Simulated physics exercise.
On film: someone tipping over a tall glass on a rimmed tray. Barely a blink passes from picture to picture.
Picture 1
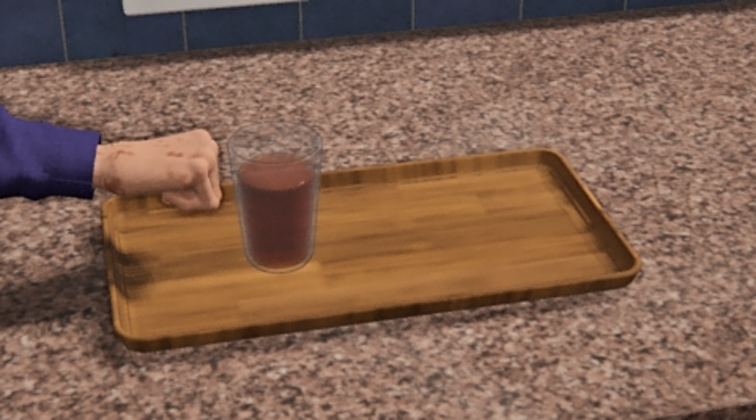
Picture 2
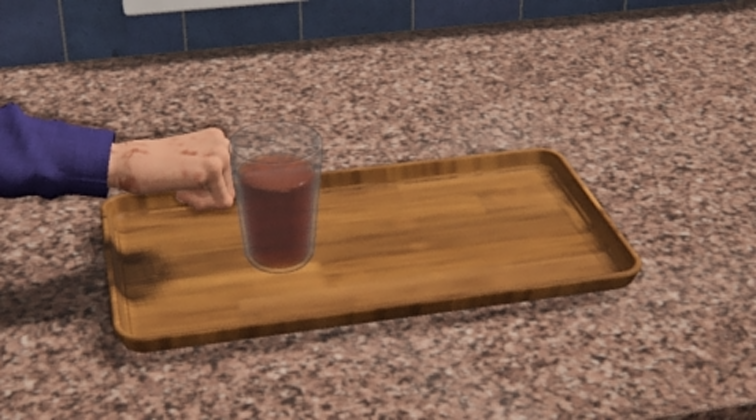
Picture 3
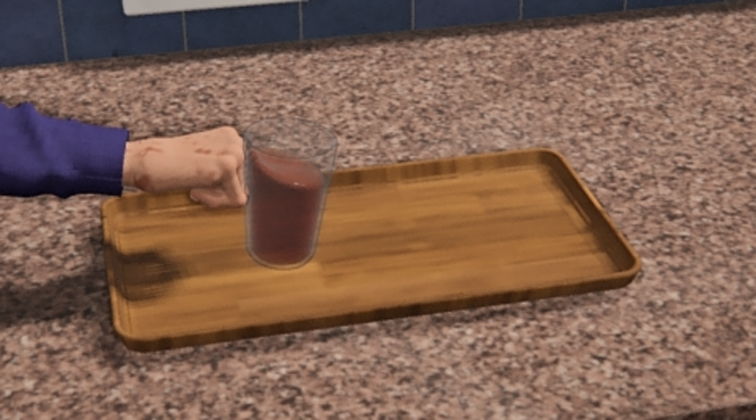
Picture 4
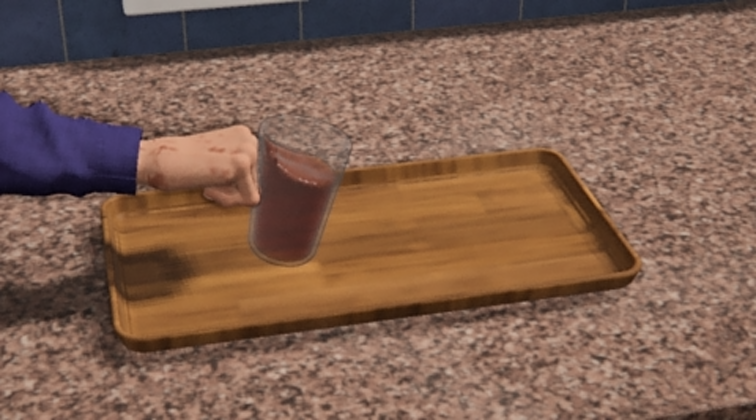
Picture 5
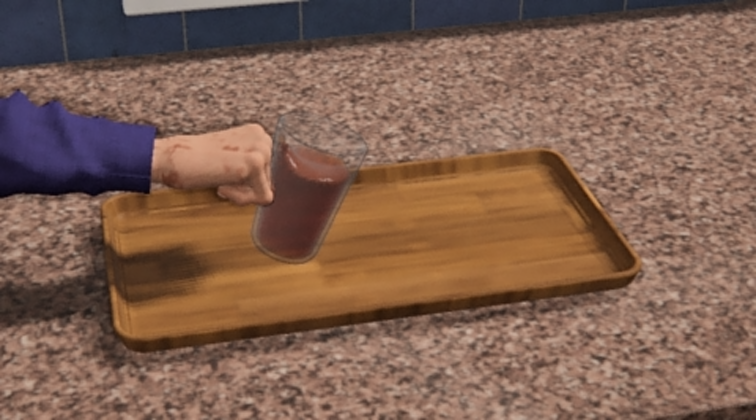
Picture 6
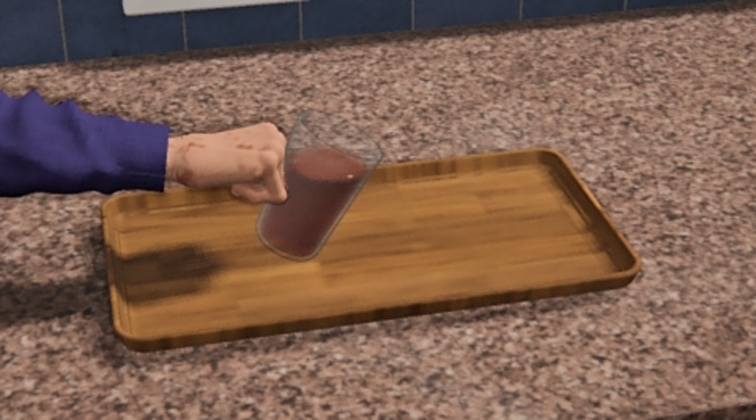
A fist pushes the upper side of a glass of tea, tilting it rightward.
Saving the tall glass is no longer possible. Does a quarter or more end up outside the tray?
Yes - looks like more than a quarter spills past the tray's edge.
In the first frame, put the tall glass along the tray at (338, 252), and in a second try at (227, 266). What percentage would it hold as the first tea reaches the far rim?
It would be around 70 per cent, and then around 50 per cent.
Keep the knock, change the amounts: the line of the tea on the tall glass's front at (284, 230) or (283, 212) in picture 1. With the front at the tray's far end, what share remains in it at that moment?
About 60 per cent first, about 60 per cent second.
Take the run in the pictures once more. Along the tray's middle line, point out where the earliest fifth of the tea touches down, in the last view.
Roughly at pixel (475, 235) in the last picture.
A moment on, the tall glass lies on its side and 96 per cent is in the glass, 0 on the tray and 4 above or beyond its rim.
Next, the tall glass lies on its side and 57 per cent is in the glass, 39 on the tray and 4 above or beyond its rim.
Then the tall glass lies on its side and 31 per cent is in the glass, 47 on the tray and 22 above or beyond its rim.
Later the tall glass lies on its side and 16 per cent is in the glass, 45 on the tray and 40 above or beyond its rim.
At rest 60 per cent is held by tray and glass, 40 is off the tray.
